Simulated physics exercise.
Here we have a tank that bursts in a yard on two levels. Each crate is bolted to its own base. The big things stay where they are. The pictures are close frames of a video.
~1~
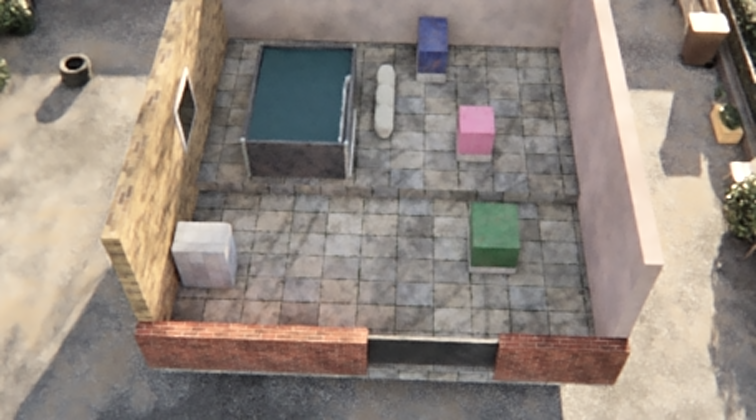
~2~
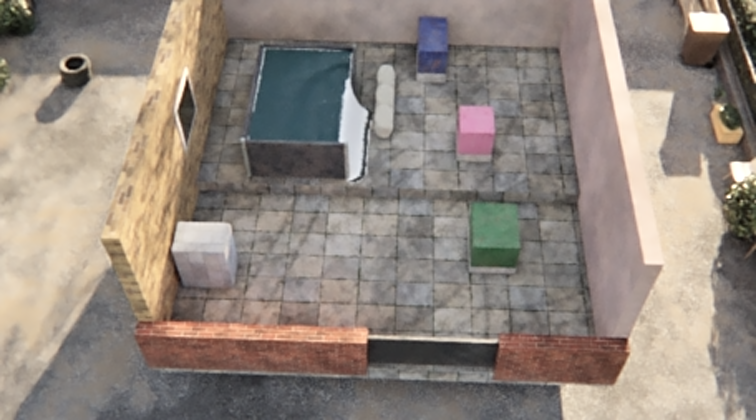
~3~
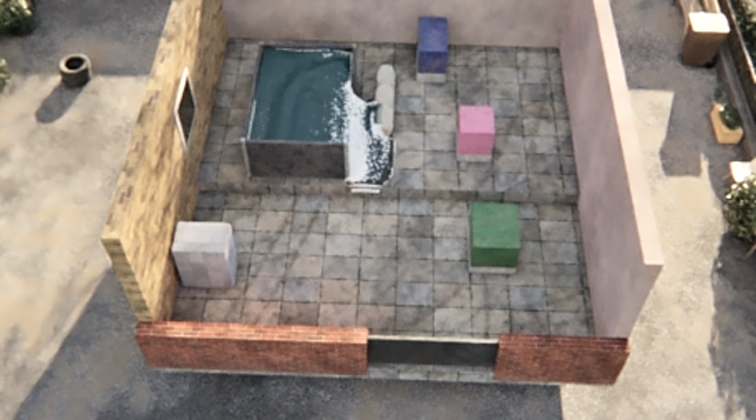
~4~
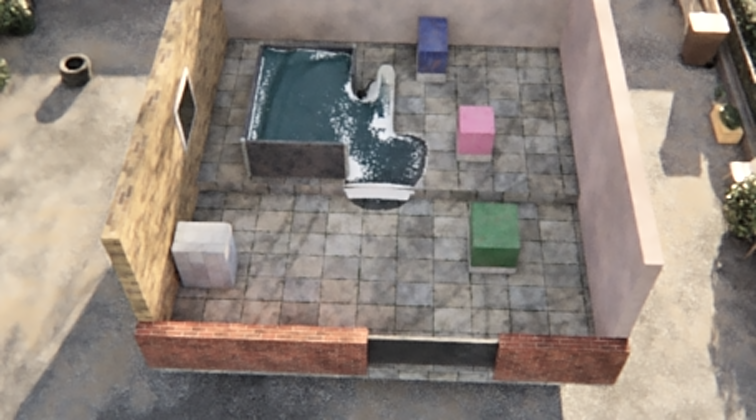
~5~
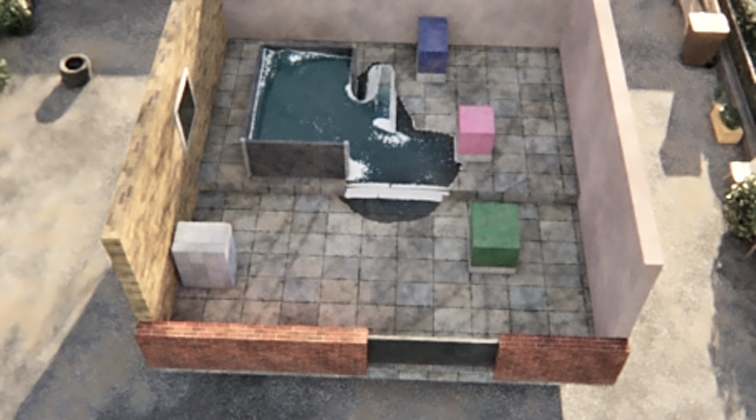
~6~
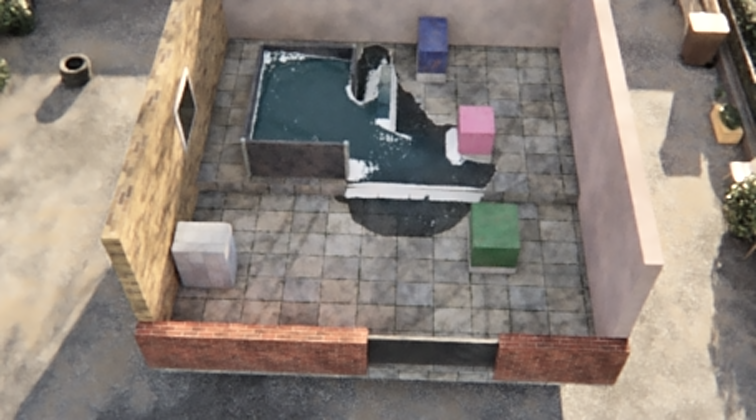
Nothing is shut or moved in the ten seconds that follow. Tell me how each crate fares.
In the end: The pink crate is wetted; the green crate is wetted; the blue crate escapes dry.
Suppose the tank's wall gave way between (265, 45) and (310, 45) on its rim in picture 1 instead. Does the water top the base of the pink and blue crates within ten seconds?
My reading: The pink one keeps dry, the blue one is topped.
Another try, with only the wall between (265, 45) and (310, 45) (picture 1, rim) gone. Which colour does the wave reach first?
That is the crate marked blue.
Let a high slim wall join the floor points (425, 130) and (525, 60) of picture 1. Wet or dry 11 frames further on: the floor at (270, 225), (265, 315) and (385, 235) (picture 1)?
In that order: Not flooded, dry, flooded.
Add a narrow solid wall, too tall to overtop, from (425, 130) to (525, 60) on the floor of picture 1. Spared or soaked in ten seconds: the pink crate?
The pink one is soaked.
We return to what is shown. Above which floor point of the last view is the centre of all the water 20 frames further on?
Near (415, 171).
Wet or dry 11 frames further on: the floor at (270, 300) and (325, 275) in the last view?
In that order: Dry, dry.
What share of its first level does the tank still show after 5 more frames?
I make it 52 per cent.
A moment on, water covers 35 % of the floor; the pink crate water round its plinth, the green crate water round its plinth, the blue crate water round its plinth.
Next, water covers 55 % of the floor; the pink crate water round its plinth, the green crate water round its plinth, the blue crate water round its plinth.
Then, water covers 65 % of the floor; the pink crate water round its plinth, the green crate water round its plinth, the blue crate water round its plinth.
Later, water covers 90 % of the floor; the pink crate water round its plinth, the green crate water round its plinth, the blue crate water round its plinth.
In the end, water covers 100 % of the floor; the pink crate was topped, the green crate was topped, the blue crate stayed above the water.
